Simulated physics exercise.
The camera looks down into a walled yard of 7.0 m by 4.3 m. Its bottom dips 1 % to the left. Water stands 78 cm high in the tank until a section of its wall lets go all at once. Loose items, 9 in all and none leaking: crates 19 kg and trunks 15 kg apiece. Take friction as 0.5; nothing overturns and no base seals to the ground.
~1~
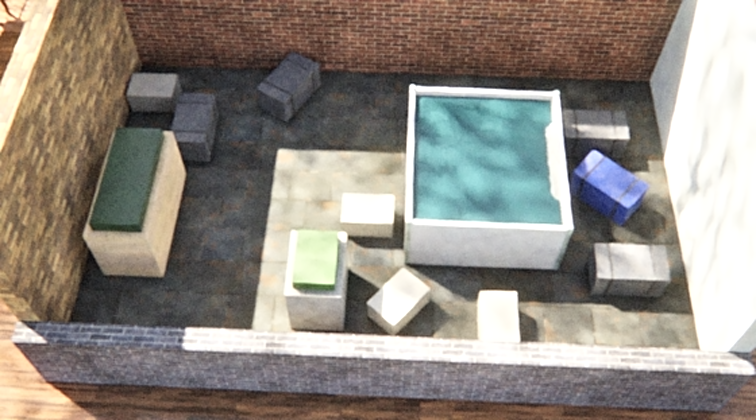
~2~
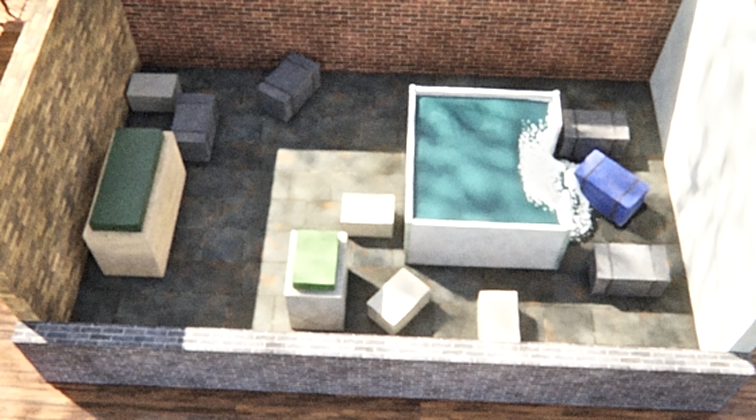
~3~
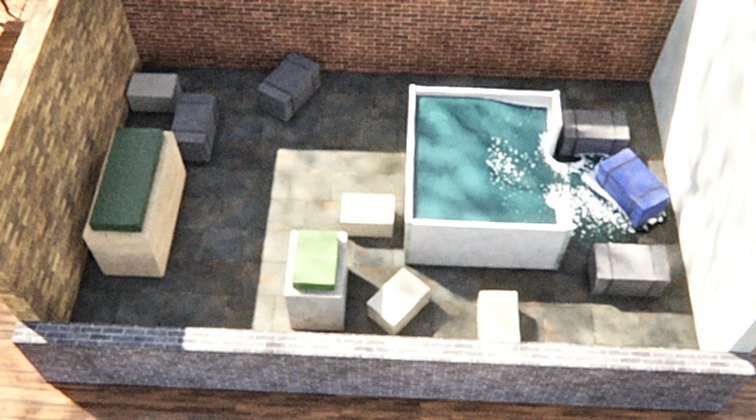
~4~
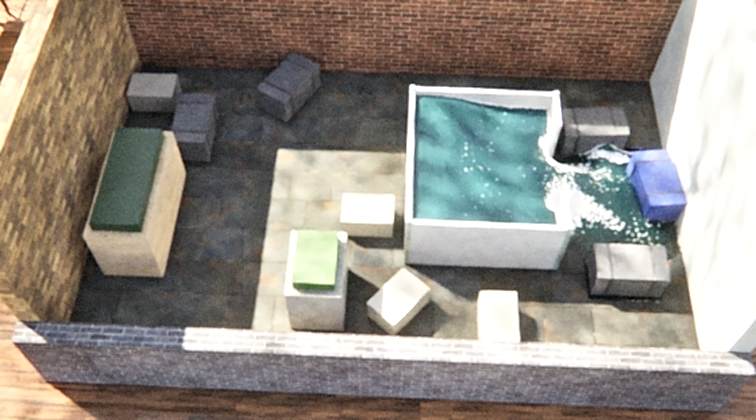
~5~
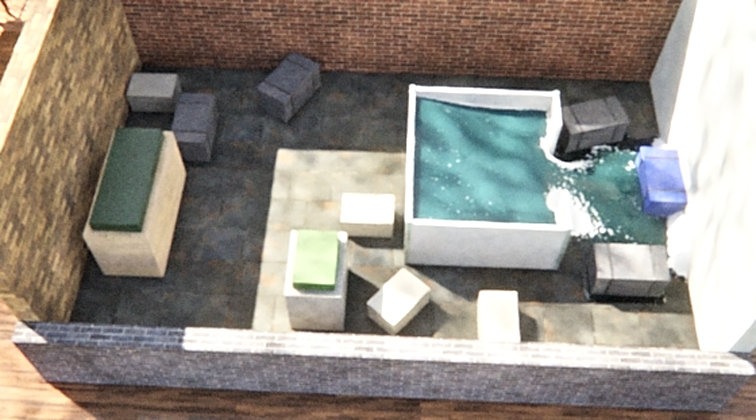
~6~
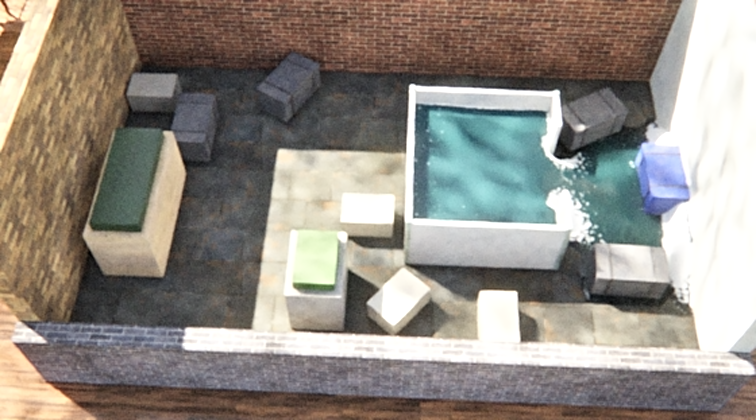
Water pours from the right side of a white tank and pushes a blue trunk rightward.
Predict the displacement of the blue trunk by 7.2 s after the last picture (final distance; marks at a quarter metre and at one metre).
Blue trunk travels far.
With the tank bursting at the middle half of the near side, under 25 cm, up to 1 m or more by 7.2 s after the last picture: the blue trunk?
In that case the blue trunk travels far.
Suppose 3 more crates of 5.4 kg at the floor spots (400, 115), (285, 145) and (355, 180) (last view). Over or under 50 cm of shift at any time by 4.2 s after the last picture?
In turn: Past it, over, less.
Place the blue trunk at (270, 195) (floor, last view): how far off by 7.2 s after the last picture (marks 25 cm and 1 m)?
It is nudged along.
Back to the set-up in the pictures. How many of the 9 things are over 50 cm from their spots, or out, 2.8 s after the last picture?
I count 5.
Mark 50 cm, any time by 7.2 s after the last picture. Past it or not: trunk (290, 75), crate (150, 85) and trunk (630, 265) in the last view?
In turn: More, under, over.
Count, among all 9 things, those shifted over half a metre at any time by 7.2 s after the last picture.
I count 8.
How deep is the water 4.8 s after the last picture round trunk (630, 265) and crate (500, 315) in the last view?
About 15 and 15 cm.
Then, 0.9 s after the last picture the blue trunk is near (672, 156), 0.6 m from its start, afloat; 1 afloat.
Then, 2.8 s after the last picture the blue trunk is near (637, 93), 1.3 m from its start, afloat; 4 afloat.
Then, 4.8 s after the last picture the blue trunk is near (435, 79), 2.6 m from its start, afloat; 8 afloat.
Then, 7.2 s after the last picture the blue trunk is near (254, 68), 4.8 m from its start, afloat; 6 afloat.
